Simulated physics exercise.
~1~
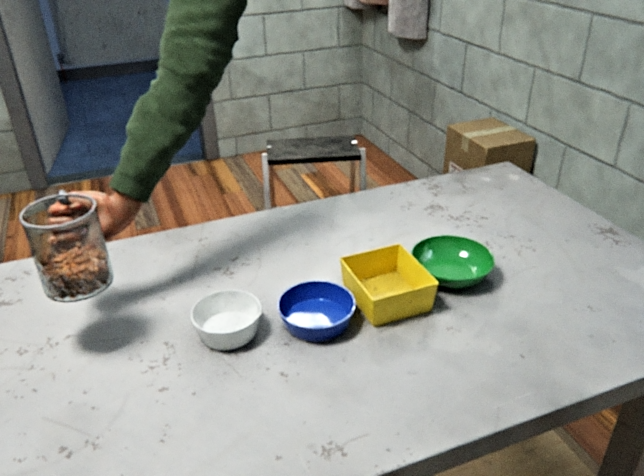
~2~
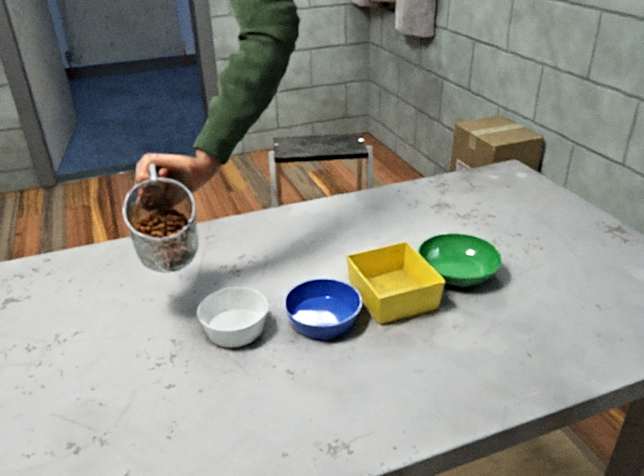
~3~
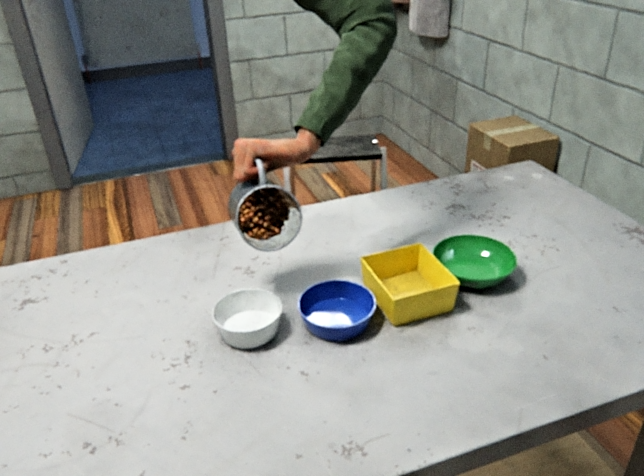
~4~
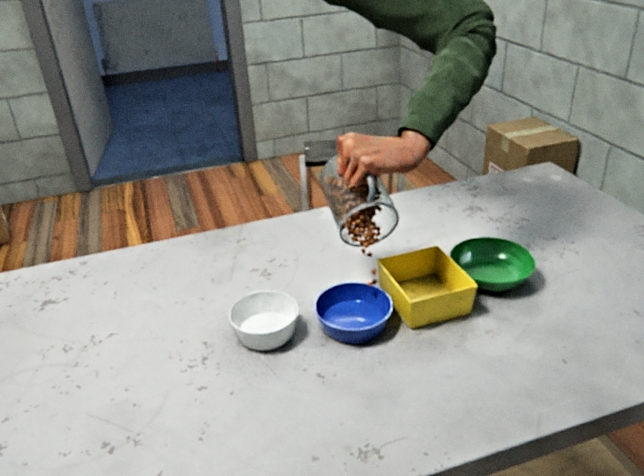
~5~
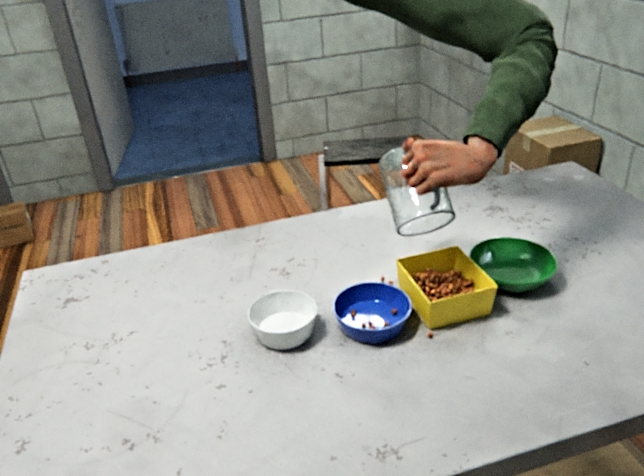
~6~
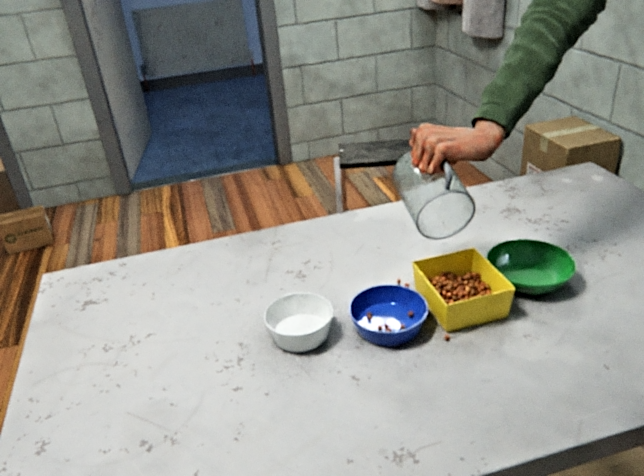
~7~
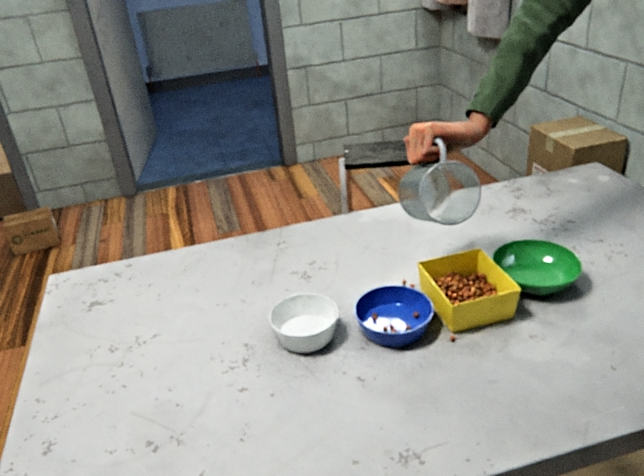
We see a green-sleeved hand carry a clear jug of brown cereal balls rightward over a white dish, blue dish, yellow tin and green bowl, tipping it until it empties; most pieces fill the tin, a few lie in the blue dish and on the table, and the jug tilts partly back.
